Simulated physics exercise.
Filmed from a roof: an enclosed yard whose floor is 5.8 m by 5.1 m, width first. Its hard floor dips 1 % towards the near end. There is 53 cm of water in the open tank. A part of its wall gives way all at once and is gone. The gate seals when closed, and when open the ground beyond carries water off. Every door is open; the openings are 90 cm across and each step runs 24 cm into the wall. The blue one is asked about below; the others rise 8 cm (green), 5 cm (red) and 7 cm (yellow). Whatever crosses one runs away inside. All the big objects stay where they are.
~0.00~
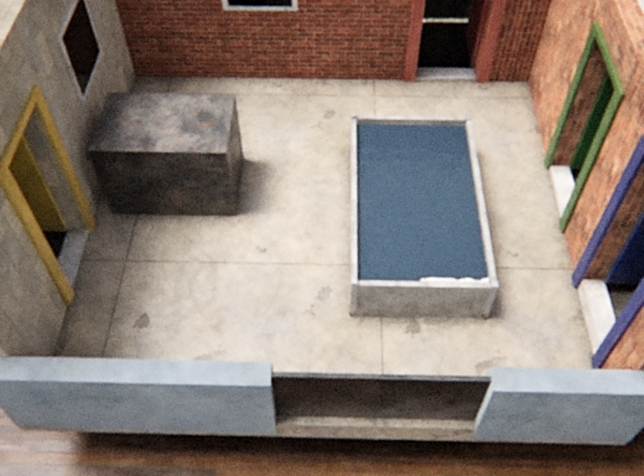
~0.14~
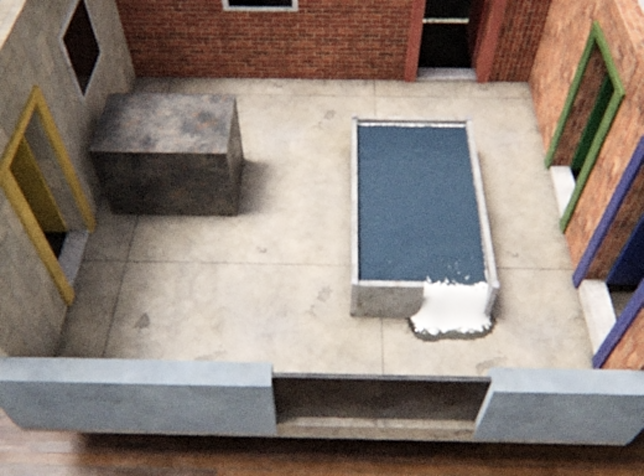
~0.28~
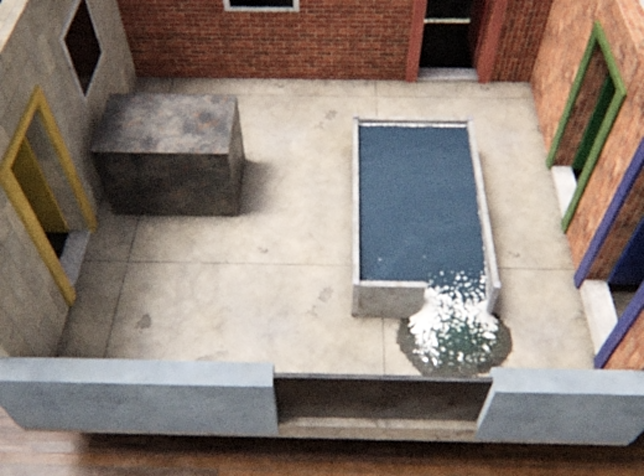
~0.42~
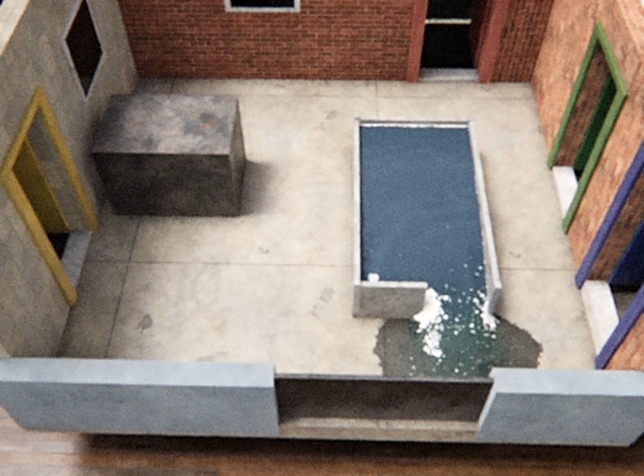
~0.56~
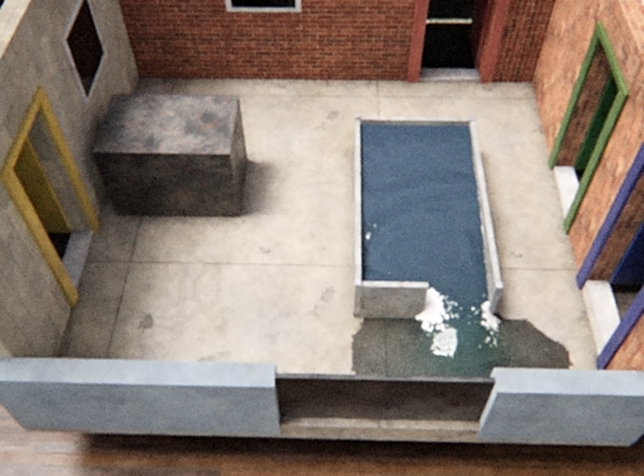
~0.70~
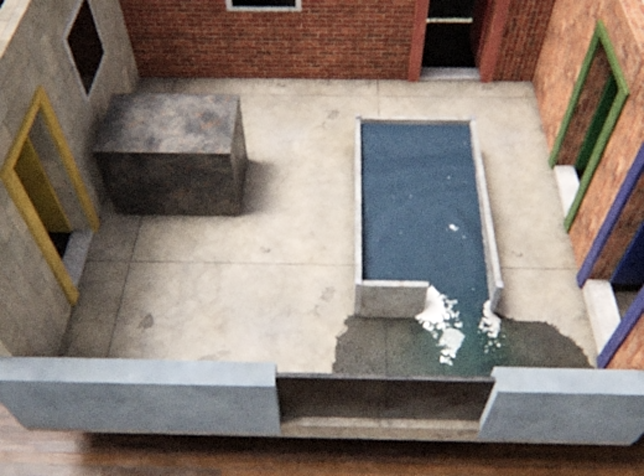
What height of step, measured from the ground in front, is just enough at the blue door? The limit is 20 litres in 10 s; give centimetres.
Some 13.5 cm above the ground.
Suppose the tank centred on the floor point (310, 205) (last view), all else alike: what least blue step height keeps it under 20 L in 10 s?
Then roughly 14.0 cm.
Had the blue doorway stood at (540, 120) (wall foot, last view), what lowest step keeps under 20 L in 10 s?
Roughly 10.0 cm.
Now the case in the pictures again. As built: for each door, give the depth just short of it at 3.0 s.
Depths in cm: Green 4, red 0, blue 17, yellow 4.
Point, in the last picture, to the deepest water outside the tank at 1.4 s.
Around (610, 409).
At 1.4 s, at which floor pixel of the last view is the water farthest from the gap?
Near (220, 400).
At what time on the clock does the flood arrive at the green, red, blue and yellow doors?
Arrival: Green 2.2 s, red 3.4 s, blue 1.4 s, yellow 3.0 s.
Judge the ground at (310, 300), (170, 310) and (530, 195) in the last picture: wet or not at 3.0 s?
In turn: Flooded, wet, wet.
After 1.4 s water covers 15 % of the floor, deepest (46 cm) near (610, 409); 6 cm at the blue door, 0 litres in over its 19 cm step.
After 3.0 s water covers 50 % of the floor, deepest (32 cm) near (592, 409); 17 cm at the blue door, 1 litre in over its 19 cm step.
After 10.0 s water covers 100 % of the floor, deepest (12 cm) near (592, 409); 7 cm at the blue door, 3 litres in over its 19 cm step.
At the blue door as built, the water arrived by 1.4 s and peaked near 17 cm at 2.6 s.
Run again over the same 10 s with other heights there, 42 litres in over 10.5 cm, 7 litres over 16.5 cm. The limit of 20 litres is kept from about 13.5 cm up.
